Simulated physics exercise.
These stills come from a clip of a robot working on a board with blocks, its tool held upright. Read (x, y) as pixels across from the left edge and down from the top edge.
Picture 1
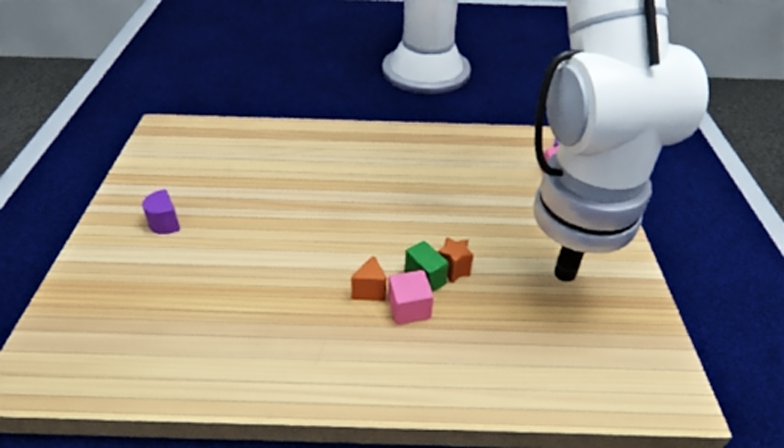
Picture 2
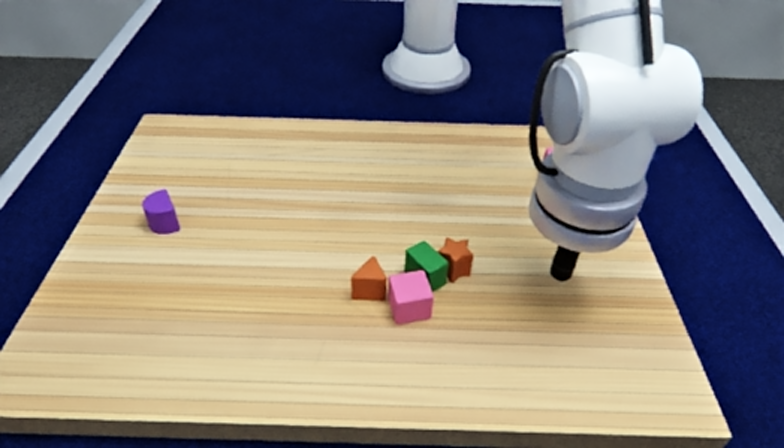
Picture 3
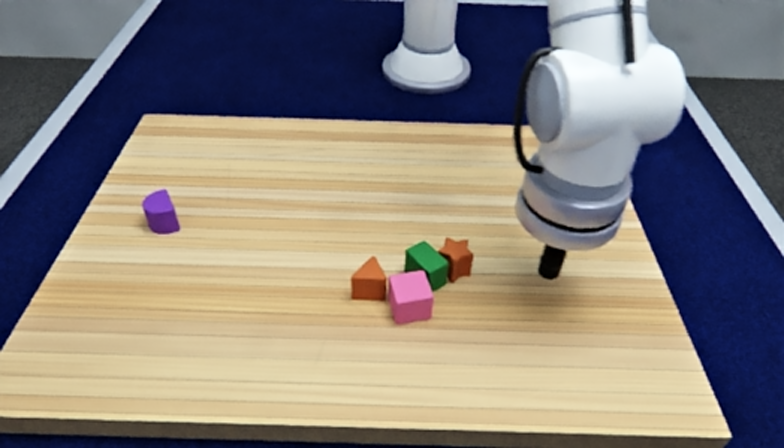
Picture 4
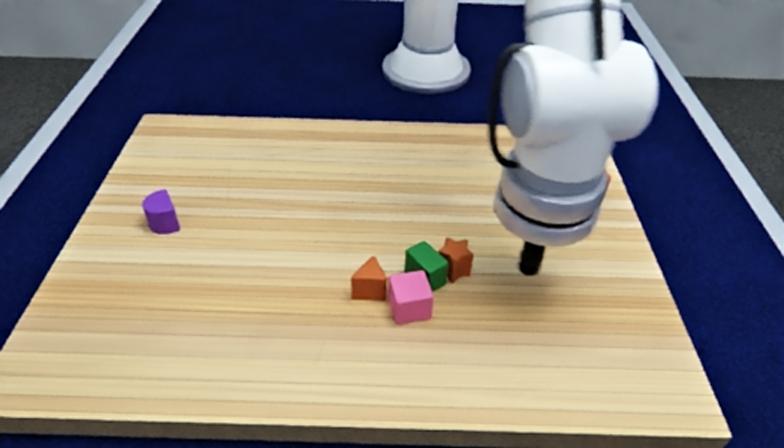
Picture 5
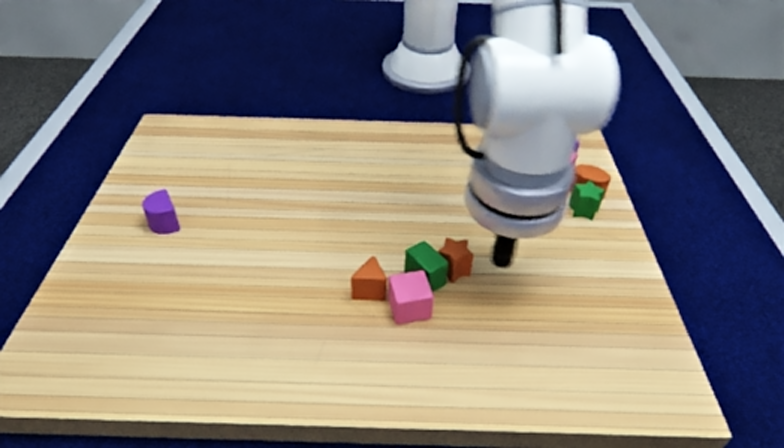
On a wooden board, a white robot arm moving its black tip left toward an orange star while the clustered blocks stay still.
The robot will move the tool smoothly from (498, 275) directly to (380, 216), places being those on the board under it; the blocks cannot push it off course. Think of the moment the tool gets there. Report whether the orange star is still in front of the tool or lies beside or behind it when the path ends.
It escapes to one side.
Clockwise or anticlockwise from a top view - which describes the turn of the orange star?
Viewed from above: Anti-clockwise.
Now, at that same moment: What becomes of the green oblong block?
That block is going to get moved.
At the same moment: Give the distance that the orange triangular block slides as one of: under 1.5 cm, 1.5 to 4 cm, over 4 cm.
It shifts under 1.5 cm.
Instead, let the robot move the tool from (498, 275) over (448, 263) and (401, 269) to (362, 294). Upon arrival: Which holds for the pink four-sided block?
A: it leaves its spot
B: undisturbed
Correct choice: A.
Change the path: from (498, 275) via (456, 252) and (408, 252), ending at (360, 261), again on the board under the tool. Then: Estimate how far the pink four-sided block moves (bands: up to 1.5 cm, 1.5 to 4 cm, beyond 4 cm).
It's set to move under 1.5 cm.
What follows on the original path. One third of the way, tool at (458, 240); green oblong block at (419, 256), turned 15° anticlockwise; orange star at (442, 242), turned 25° anticlockwise.
Two thirds of the way, tool at (417, 221); green oblong block at (416, 257), turned 25° anticlockwise; orange star at (430, 237), turned 60° anticlockwise.
At the end, tool at (380, 202); orange triangular block not moved; pink four-sided block not moved; green oblong block at (416, 257), turned 25° anticlockwise; orange star at (430, 237), turned 60° anticlockwise.
